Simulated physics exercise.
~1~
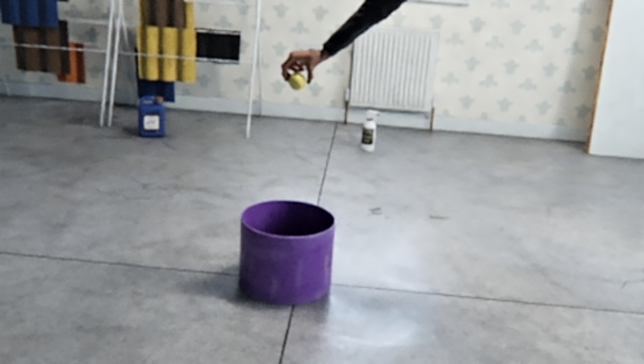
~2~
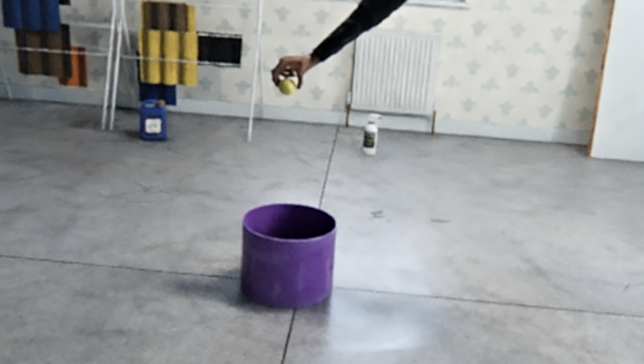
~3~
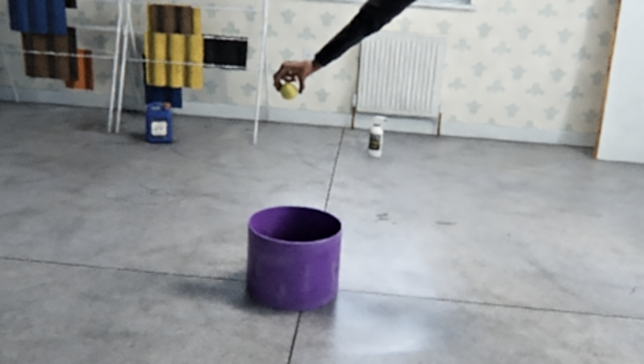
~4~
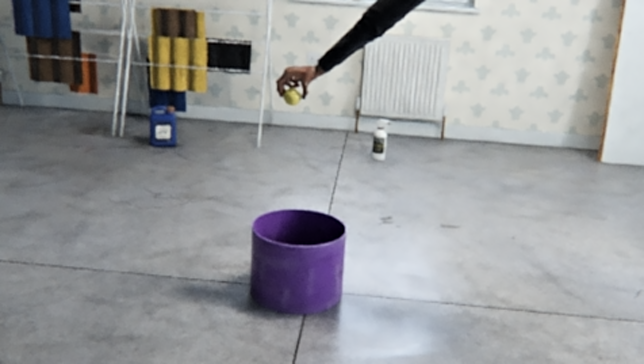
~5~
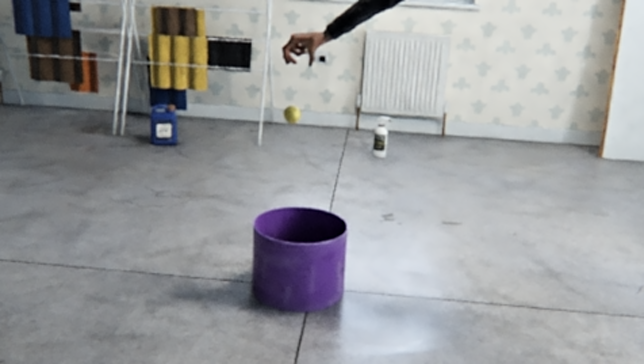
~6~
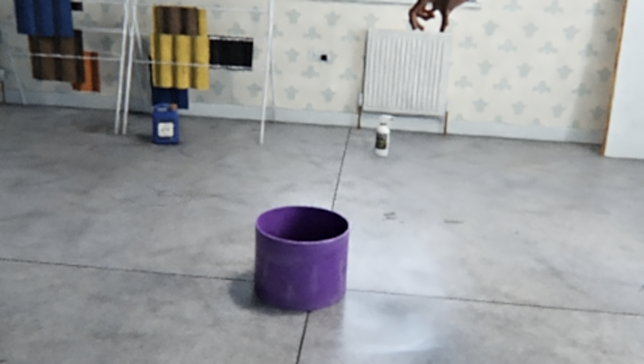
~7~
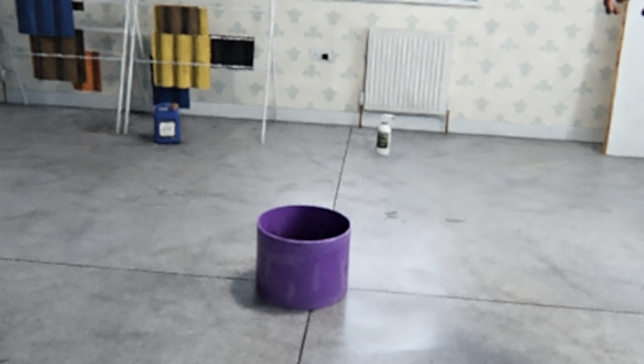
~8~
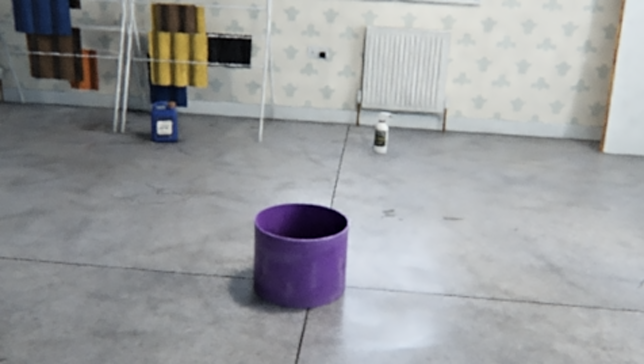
To begin with, a hand reaches in from the upper right, holding a small yellow-green lemon high above an open purple container on a grey floor. The hand hovers there with only slight shifts, while the view sways a little. Then the fingers open and the lemon falls toward the container as the hand starts to draw back. The arm withdraws to the right, and the lemon is no longer visible, having dropped into the container. At the end, the purple container stands still and upright, with the lemon caught out of sight inside.
